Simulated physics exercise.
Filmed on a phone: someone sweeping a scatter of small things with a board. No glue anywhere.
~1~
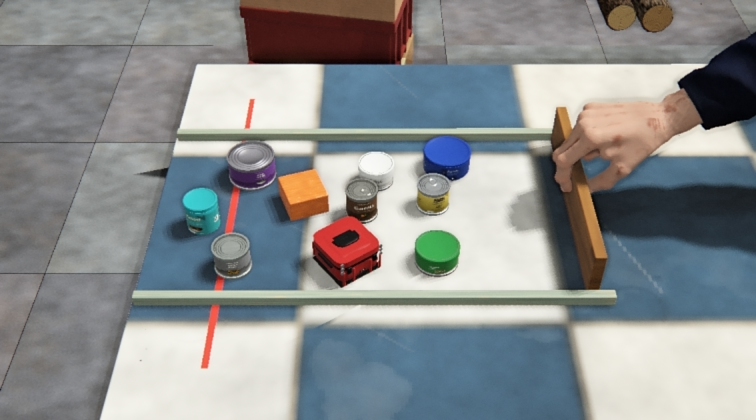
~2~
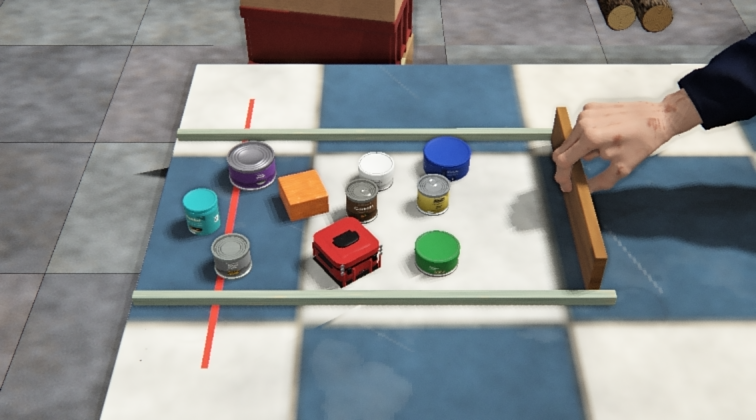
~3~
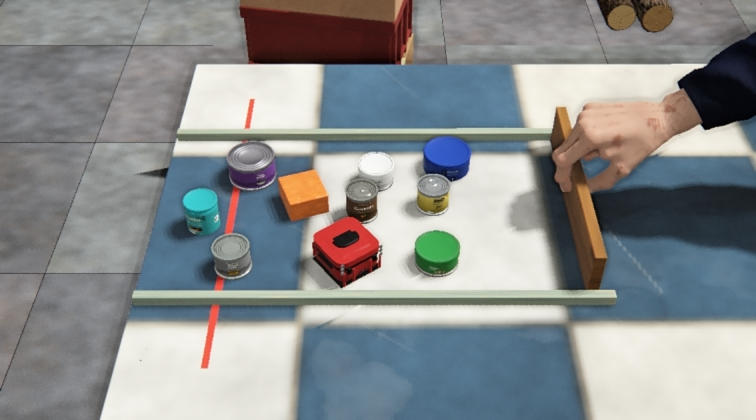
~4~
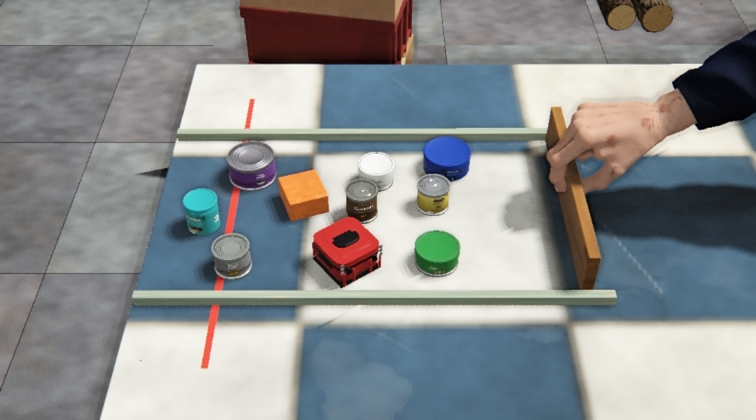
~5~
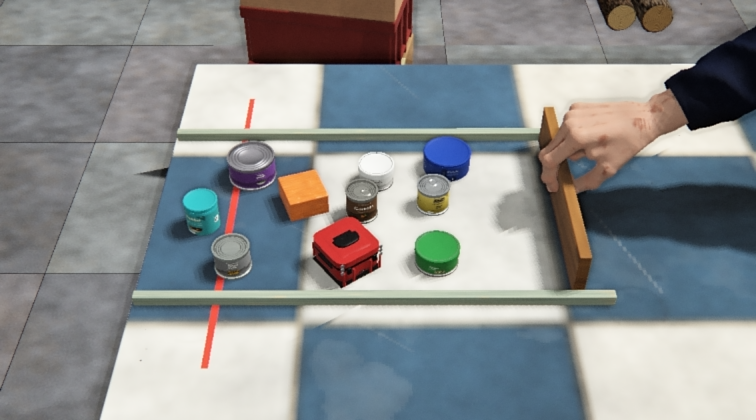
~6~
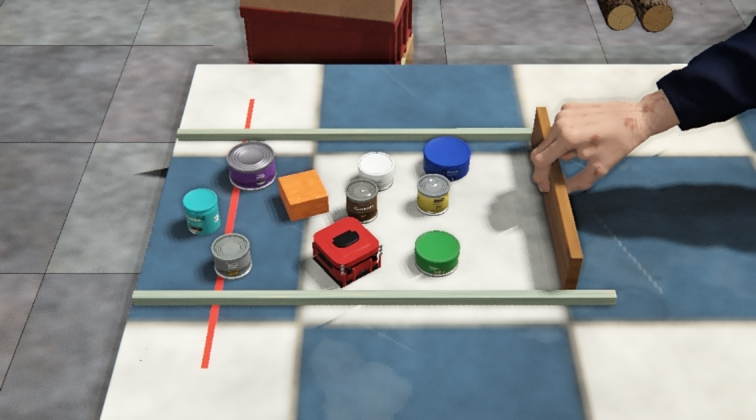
A wooden board held upright by a hand stays still at first, then slides slightly left between two pale rails, while the scattered tins, tubs, orange block and red case ahead of it, near a red line, remain unmoved.
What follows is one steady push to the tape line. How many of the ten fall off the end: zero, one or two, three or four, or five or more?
In the end the number that fall off is one or two.
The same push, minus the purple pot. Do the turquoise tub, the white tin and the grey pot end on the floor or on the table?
The turquoise tub stays on; the white tin stays on; the grey pot goes over.
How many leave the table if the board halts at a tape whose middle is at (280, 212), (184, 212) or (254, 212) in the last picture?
Try by try, 0, 5 and 1.
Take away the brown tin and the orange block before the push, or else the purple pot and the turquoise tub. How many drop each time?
1 in the first case, 1 in the second.
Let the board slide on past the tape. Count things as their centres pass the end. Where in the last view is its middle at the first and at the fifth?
Near (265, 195) and (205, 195).
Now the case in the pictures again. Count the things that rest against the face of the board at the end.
5 of them.
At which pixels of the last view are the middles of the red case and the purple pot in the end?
The red case at (150, 252), the purple pot at (181, 167).
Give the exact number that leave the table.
Exactly 1.
Soon after, none off yet; turquoise tub at rest near (202, 212); grey pot at rest near (232, 256); purple pot at rest near (252, 166).
At rest, the number that fall off is one or two; fallen, grey pot.
